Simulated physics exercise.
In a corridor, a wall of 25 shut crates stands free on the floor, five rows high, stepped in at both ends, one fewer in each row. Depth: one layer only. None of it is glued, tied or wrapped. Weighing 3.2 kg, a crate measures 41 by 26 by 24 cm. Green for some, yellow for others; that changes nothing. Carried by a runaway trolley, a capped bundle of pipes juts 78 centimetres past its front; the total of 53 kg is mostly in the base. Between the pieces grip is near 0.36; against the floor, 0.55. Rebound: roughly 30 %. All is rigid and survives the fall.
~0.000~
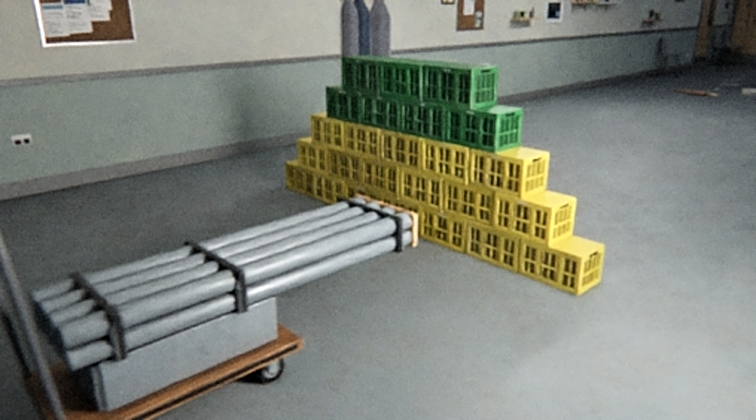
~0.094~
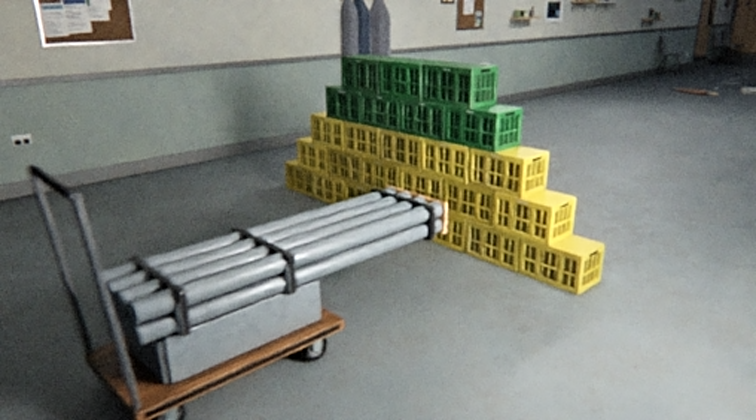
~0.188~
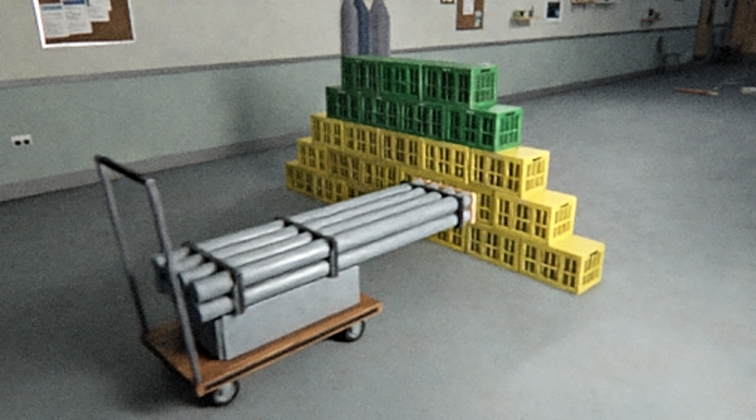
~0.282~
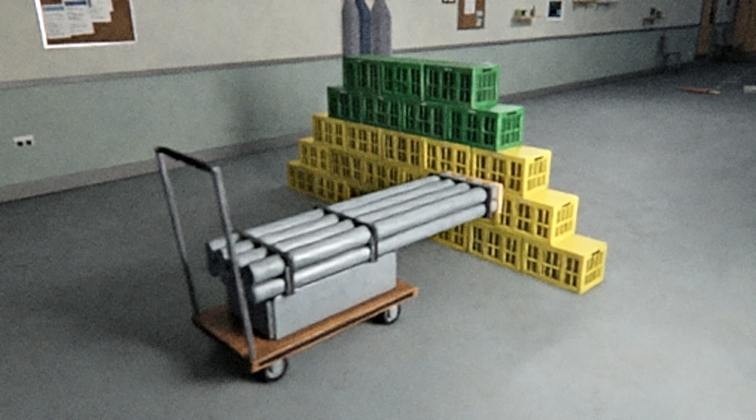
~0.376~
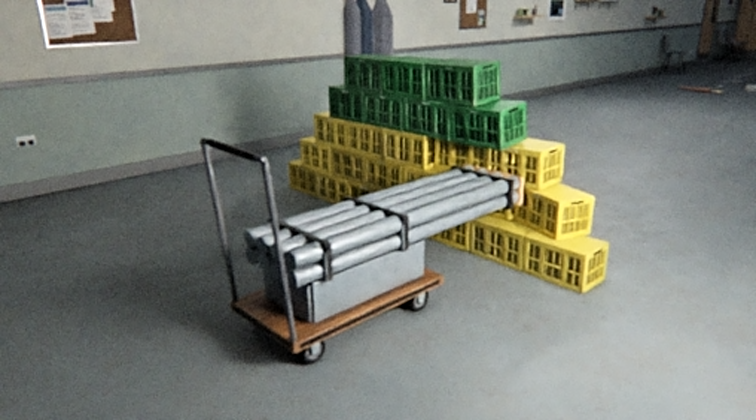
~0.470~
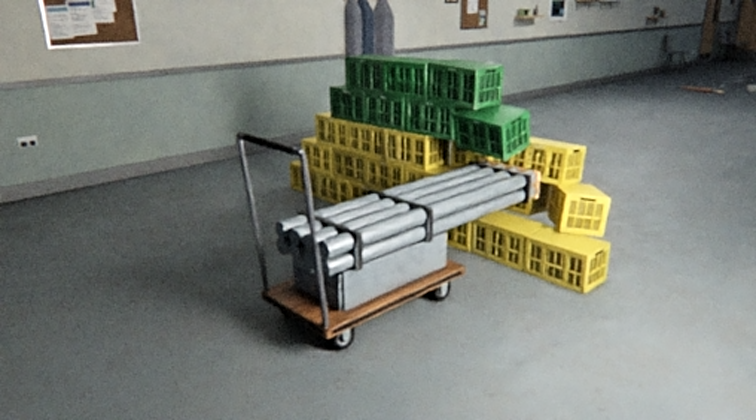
A trolley with an upright handle, loaded with long grey pipes on a grey block, rolls from the lower left toward a stepped wall of crates, green above yellow. The fixed, slightly raised view takes in a grey-floored room with noticeboards on its pale walls. The pipes' front end meets the wall's right side, pushing several yellow crates back and rightward, while one green crate tilts.
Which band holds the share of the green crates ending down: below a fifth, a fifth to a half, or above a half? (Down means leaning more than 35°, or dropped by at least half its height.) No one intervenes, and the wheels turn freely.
My call for the part down: Middle, a fifth to half.
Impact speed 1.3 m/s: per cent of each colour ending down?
Result - yellow: 20%; green: 60%.
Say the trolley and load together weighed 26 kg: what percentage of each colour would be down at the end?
In that case yellow 20, green 30 per cent.
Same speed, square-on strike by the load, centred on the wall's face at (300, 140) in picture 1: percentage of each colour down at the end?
The yellow ones would be 10 per cent down and the green ones 0 per cent.
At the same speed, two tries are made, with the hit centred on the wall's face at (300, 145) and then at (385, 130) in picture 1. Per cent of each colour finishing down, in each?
You'd get yellow at 10 followed by 10, and green at 0 followed by 90 percent.
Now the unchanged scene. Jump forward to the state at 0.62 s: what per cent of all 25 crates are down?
15 per cent.
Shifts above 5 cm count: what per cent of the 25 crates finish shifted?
Fraction: 40 %.
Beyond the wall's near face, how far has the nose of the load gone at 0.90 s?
At that instant, about 100 cm beyond.
By 0.62 s, load 56 cm past the wall's line, still rolling; 1 of the 7 green crates down (4 of 25 in all colours); top green crate unmoved; top yellow crate tilted 20°, 9 cm lower.
By 0.90 s, load 1.00 m past the wall's line, still rolling; 2 of the 7 green crates down (6 of 25 in all colours); top green crate moved 25 mm; top yellow crate tilted 57°, 34 cm lower.
By 1.38 s, load 1.46 m past the wall's line, still rolling; 2 of the 7 green crates down (6 of 25 in all colours); top green crate moved 31 mm; top yellow crate on its side.
When it is over (2.3 s), load 1.67 m past the wall's line, stopped; 2 of the 7 green crates down (6 of 25 in all colours); top green crate moved 31 mm; top yellow crate on its side. That is 29 per cent. In pixels of the last frame, middles, top green crate near (419, 78), top yellow crate near (502, 177).
